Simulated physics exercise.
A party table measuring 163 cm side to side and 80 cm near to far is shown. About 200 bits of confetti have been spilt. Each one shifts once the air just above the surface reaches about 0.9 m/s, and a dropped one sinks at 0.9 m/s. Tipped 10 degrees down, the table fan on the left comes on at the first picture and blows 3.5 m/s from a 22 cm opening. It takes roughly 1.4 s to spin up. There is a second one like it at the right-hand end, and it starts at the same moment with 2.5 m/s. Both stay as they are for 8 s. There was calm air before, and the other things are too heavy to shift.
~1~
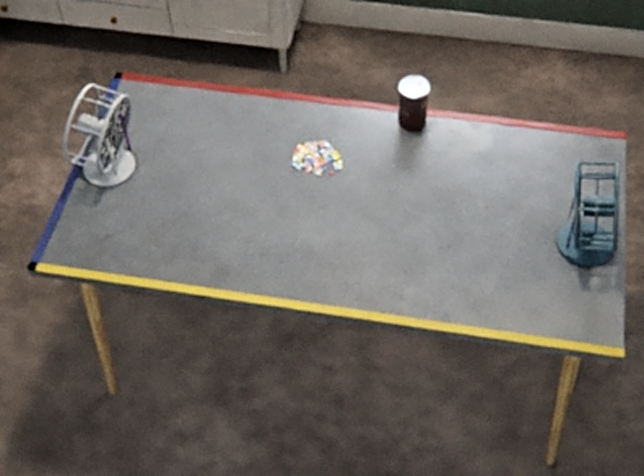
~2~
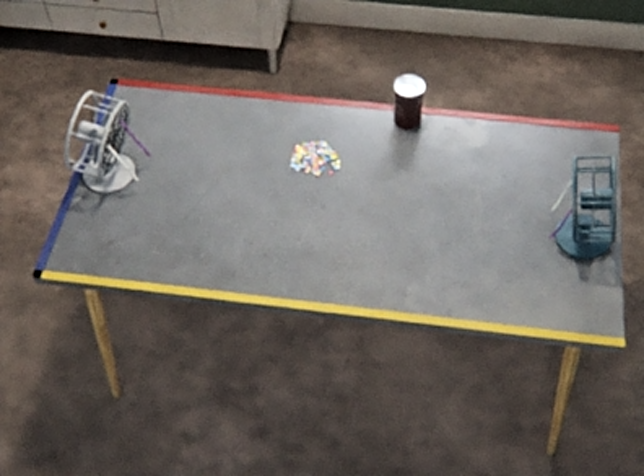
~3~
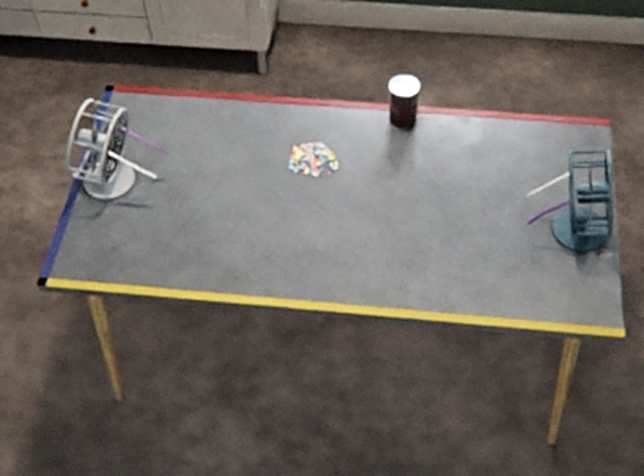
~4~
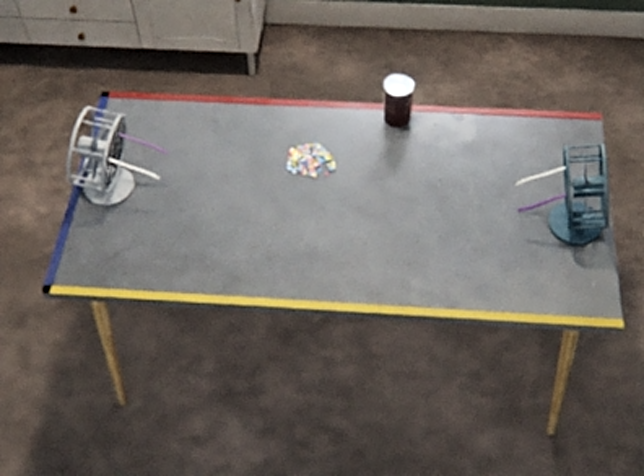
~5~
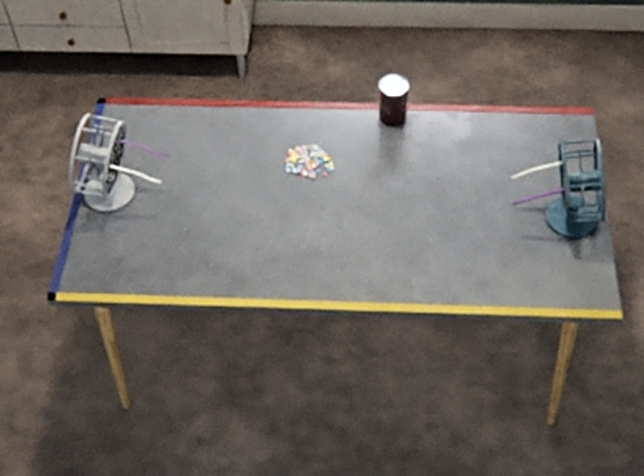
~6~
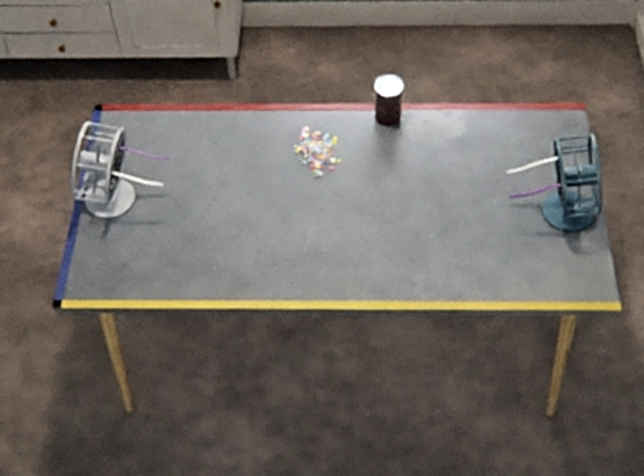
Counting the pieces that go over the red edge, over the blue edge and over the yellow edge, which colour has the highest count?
Red.
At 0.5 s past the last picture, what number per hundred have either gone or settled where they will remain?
Near 4 %.
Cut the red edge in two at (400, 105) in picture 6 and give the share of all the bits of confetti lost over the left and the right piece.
90 % left, 1 % right.
Then, 0.5 s after the last picture, 0 % are over the yellow edge, 0 % over the blue edge and 91 % over the red edge; 4 % are gone or lie where they will stay.
Then, 1.5 s after the last picture, 0 % are over the yellow edge, 0 % over the blue edge and 94 % over the red edge; 98 % are gone or lie where they will stay.
Then, 3.3 s after the last picture, 0 % are over the yellow edge, 0 % over the blue edge and 94 % over the red edge; 98 % are gone or lie where they will stay.
Then, 6.9 s after the last picture, at the end, 0 % are over the yellow edge, 0 % over the blue edge and 94 % over the red edge.
